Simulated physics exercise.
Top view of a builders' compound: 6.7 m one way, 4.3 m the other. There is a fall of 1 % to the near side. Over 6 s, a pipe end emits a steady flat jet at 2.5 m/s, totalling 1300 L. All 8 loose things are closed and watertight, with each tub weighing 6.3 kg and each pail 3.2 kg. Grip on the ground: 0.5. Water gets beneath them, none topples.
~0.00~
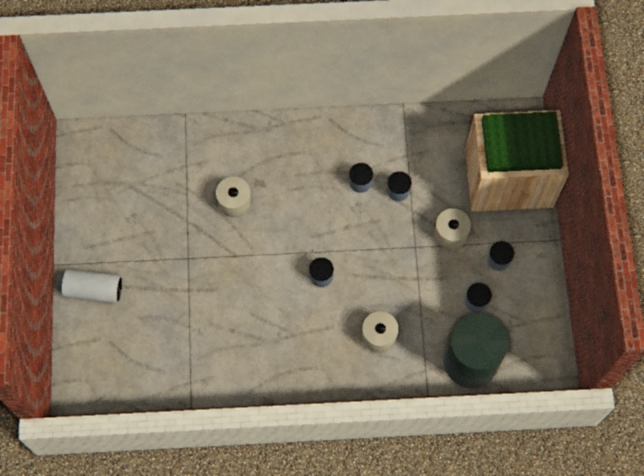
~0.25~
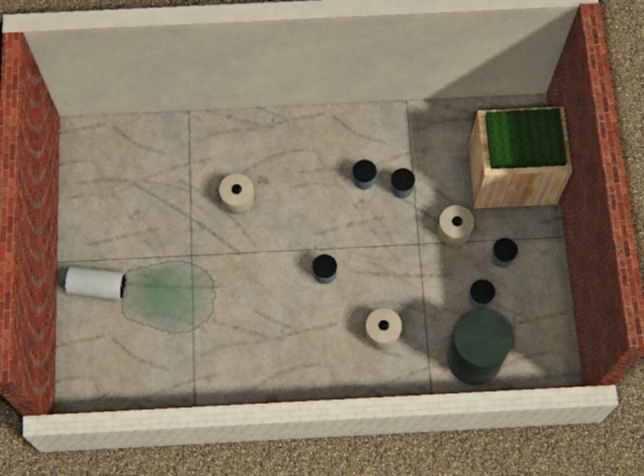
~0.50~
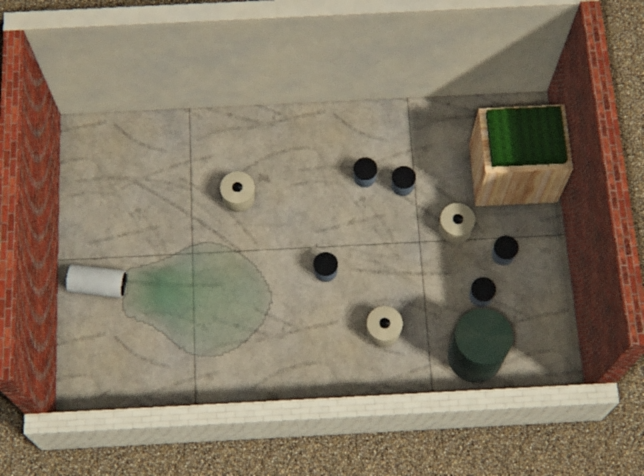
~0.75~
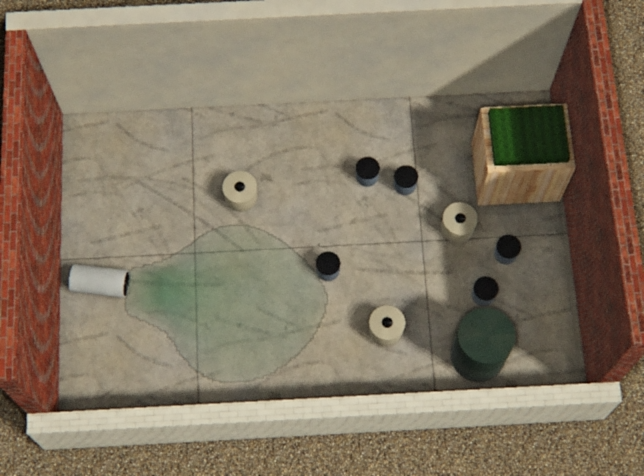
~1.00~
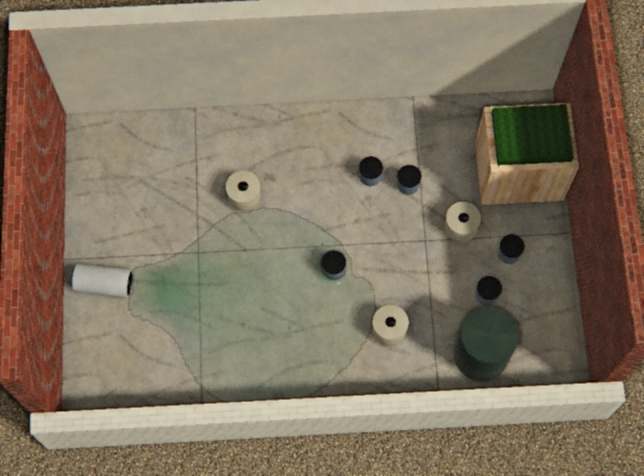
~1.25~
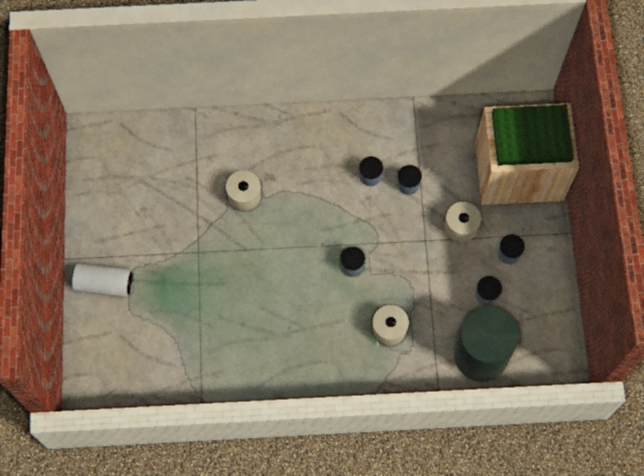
In the video, a walled yard seen from above holds several small round containers as greenish water spreads rightward from a pipe at left, reaching some of them; one dark-topped container near the middle shifts slightly right.
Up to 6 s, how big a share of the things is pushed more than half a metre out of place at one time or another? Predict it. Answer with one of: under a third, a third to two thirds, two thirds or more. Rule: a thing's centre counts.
Two thirds or more.
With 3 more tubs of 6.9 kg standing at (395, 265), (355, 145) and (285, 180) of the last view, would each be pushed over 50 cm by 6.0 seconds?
Per the listed order, goes farther, stays closer, stays closer.
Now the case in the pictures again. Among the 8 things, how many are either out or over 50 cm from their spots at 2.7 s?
The answer is 2.
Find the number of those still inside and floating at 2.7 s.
1.
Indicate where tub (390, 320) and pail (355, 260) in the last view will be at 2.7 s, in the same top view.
First near (440, 336), second near (475, 254).
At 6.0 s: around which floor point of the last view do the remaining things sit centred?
Averaged position, last view: Near pixel (486, 226).
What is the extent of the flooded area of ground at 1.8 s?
My estimate is roughly 10.5 m2.
After 1.8 s 1 of 8 are over 50 cm from their spots; 0 afloat.
After 2.7 s 2 of 8 are over 50 cm from their spots; 1 afloat.
After 4.2 s 7 of 8 are over 50 cm from their spots; 6 afloat.
After 6.0 s 7 of 8 are over 50 cm from their spots, and 7 have been at some point; 7 afloat.
